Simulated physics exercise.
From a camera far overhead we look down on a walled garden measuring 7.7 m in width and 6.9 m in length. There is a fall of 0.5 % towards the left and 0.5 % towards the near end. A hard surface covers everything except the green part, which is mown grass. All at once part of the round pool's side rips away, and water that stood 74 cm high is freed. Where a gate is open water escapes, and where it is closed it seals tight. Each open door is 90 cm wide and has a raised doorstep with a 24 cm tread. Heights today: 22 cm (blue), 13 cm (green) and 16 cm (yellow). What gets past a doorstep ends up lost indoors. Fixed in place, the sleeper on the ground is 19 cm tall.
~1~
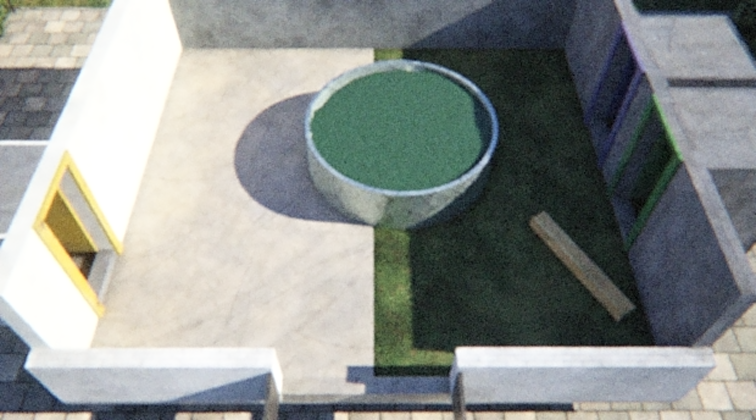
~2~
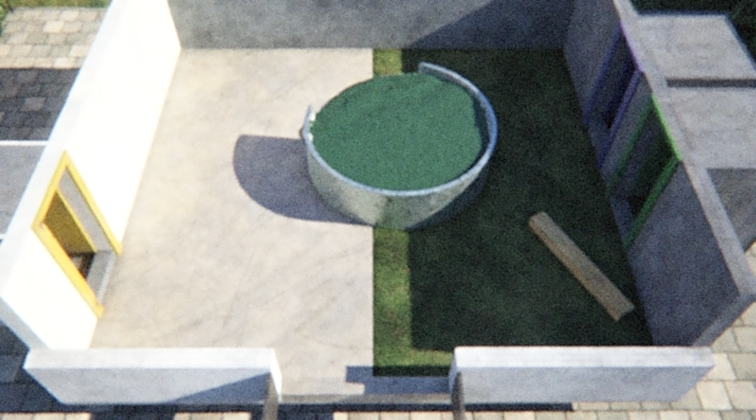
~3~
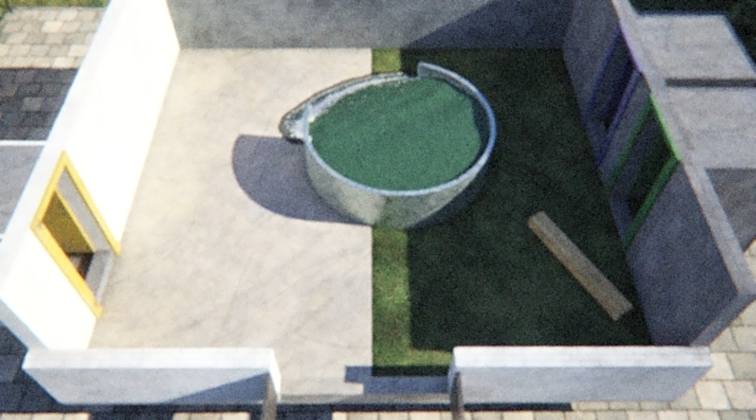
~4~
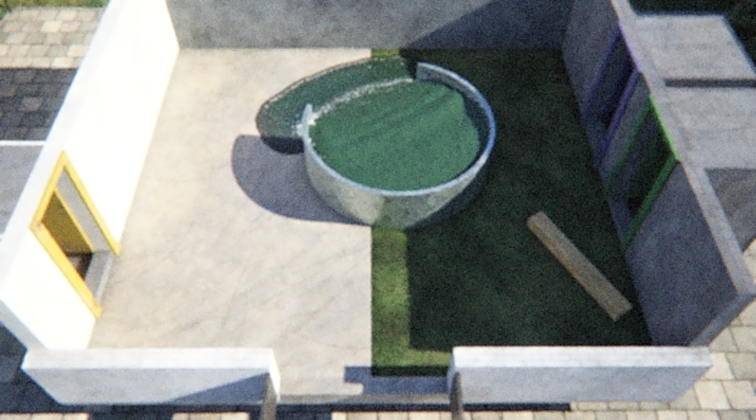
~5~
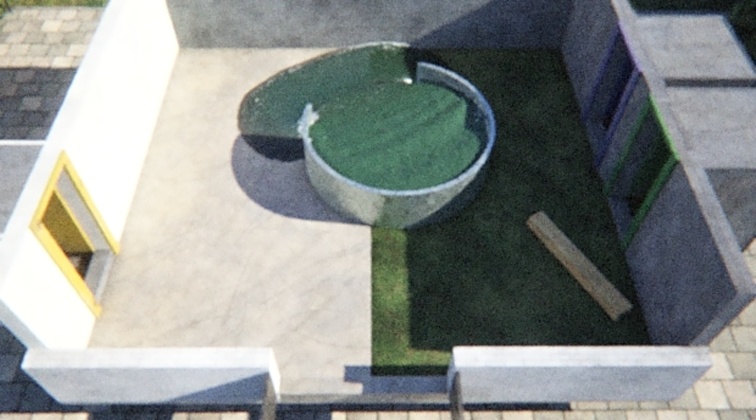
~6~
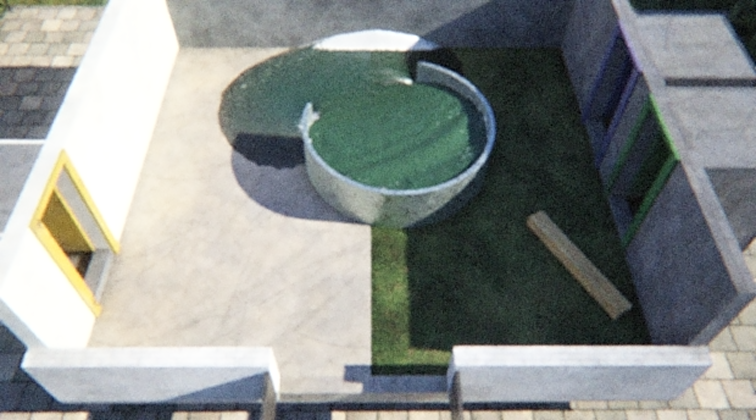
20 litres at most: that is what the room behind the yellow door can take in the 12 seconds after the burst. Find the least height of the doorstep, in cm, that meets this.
The doorstep would need to be roughly 13 cm high.
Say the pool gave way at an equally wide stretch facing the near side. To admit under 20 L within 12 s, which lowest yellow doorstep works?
With that break, close to 9.5 cm.
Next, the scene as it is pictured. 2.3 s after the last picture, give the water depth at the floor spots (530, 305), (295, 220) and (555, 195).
Around 0 cm, 0 cm and 0 cm.
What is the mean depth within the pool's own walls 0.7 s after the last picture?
It averages near 48 cm.
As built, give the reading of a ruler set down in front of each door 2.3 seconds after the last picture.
Depths, in cm - blue: 0, green: 0, yellow: 0.
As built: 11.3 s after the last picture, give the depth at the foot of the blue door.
7.0 cm.
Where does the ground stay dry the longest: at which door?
The green door comes last.
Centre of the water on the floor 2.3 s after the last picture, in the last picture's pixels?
About (324, 108).
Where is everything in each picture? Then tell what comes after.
The round pool at (401, 125) is whole and still, 74 cm deep; the yellow door at (84, 241) is dry, in the first frame.
The gap is on the far side, the front 0.3 m out at a hidden place; the back of the round pool holds 74 cm, in the second frame.
The front is at a hidden place, 0.7 m from the gap on the far side; 1.8 m2 of floor is wet, 74 cm left at the back, in the third frame.
The gap is on the far side, the front 1.2 m out at (270, 101); the back of the round pool holds 74 cm, in the fourth frame.
Water pours out on the far side and has run 1.6 m, to (256, 90); about 9 cm deep outside, 74 cm at the back, in the fifth frame.
The gap is on the far side, the front 2.1 m out at (246, 72); the back of the round pool holds 73 cm; 3.1 m in a straight line remain to the yellow door at (81, 240), in the sixth frame.
Then, 0.7 s after the last picture water covers 25 % of the floor, deepest (52 cm) near (179, 49); it has not reached the yellow door.
Then, 2.3 s after the last picture water covers 40 % of the floor, deepest (52 cm) near (197, 49); it has not reached the yellow door.
Then, 11.3 s after the last picture water covers 95 % of the floor, deepest (16 cm) near (462, 374); 12 cm at the yellow door, 5 litres in over its 16 cm doorstep.
At the yellow door as built, the water peaked near 17 cm, 8.5 s after the last picture.
Run again over the same 12 s with other heights there, 41 litres in over 11 cm, 9 litres over 15 cm. The limit of 20 litres is kept from about 13 cm up.
